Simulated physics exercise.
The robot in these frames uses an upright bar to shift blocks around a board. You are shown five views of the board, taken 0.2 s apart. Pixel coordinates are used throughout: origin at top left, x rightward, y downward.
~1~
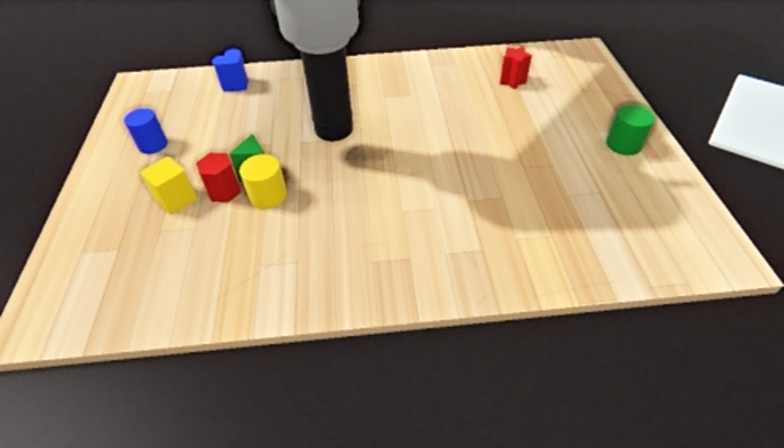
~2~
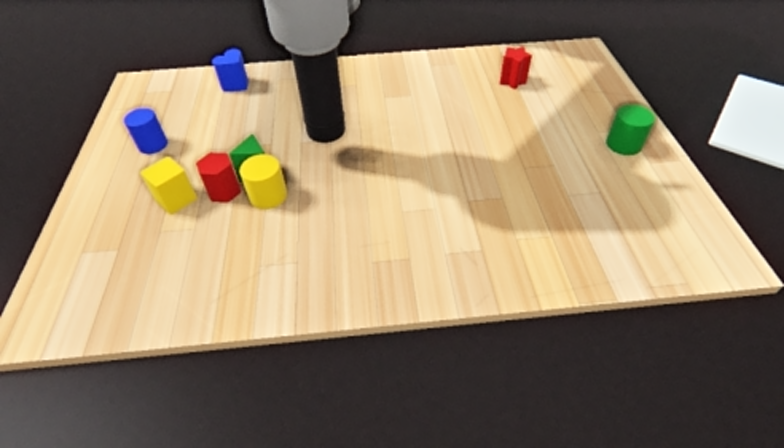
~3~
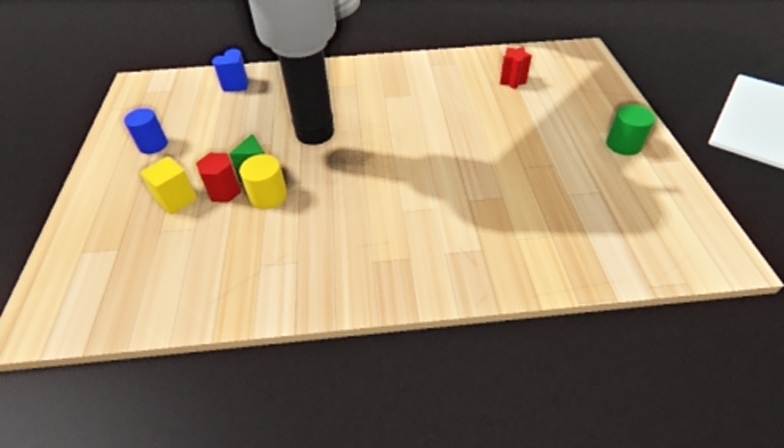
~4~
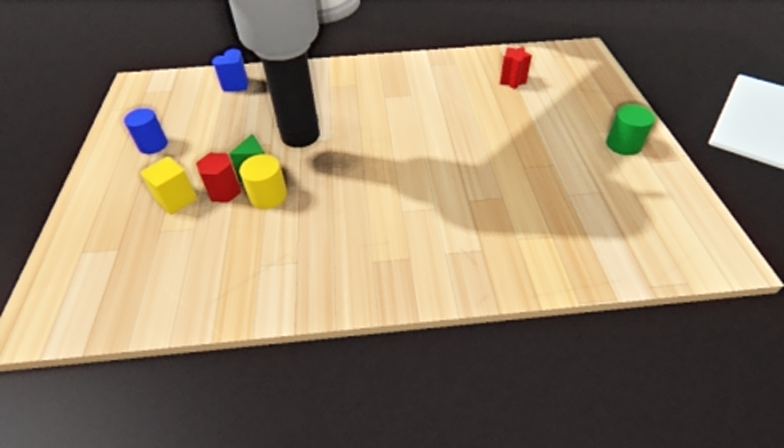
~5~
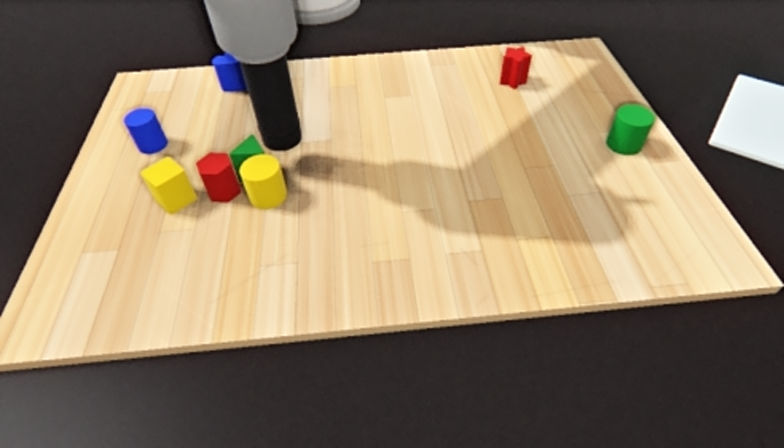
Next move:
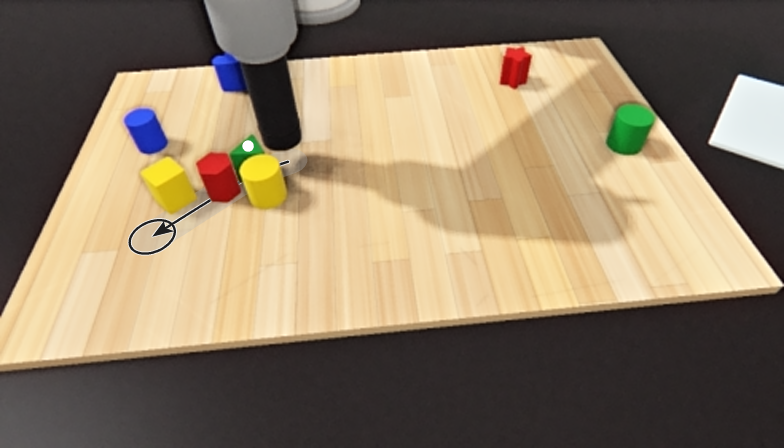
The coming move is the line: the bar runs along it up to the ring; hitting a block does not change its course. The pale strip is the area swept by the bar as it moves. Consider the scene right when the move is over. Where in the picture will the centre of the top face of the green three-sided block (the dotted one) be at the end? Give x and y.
Around (165, 164).
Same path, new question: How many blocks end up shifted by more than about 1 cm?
The number is three or more.
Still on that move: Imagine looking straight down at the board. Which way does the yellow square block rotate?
It spins clockwise.
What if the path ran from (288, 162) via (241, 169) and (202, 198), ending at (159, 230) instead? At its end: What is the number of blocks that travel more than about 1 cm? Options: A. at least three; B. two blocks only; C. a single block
It's A.
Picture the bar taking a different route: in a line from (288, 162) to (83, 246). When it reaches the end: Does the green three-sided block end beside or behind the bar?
Going by the path, yes.
The line goes from (288, 162) through (243, 180) and (200, 207) to (152, 236); the dot is on the green three-sided block.
The first path, step by step. One third of the way, bar (235, 159); yellow square block (153, 176), turned 35° clockwise; red hexagon (187, 175), turned 55° anticlockwise; green three-sided block (200, 156); yellow round block (257, 170).
Two thirds of the way, bar (188, 186); yellow square block (136, 183), turned 85° clockwise; red hexagon (150, 202), turned 60° anticlockwise; green three-sided block (166, 164), turned 65° clockwise; yellow round block (257, 170).
At the end, bar (140, 215); yellow square block (124, 184), turned 90° clockwise; red hexagon (101, 237), turned 80° anticlockwise; green three-sided block (165, 165), turned 70° clockwise; yellow round block (257, 170).
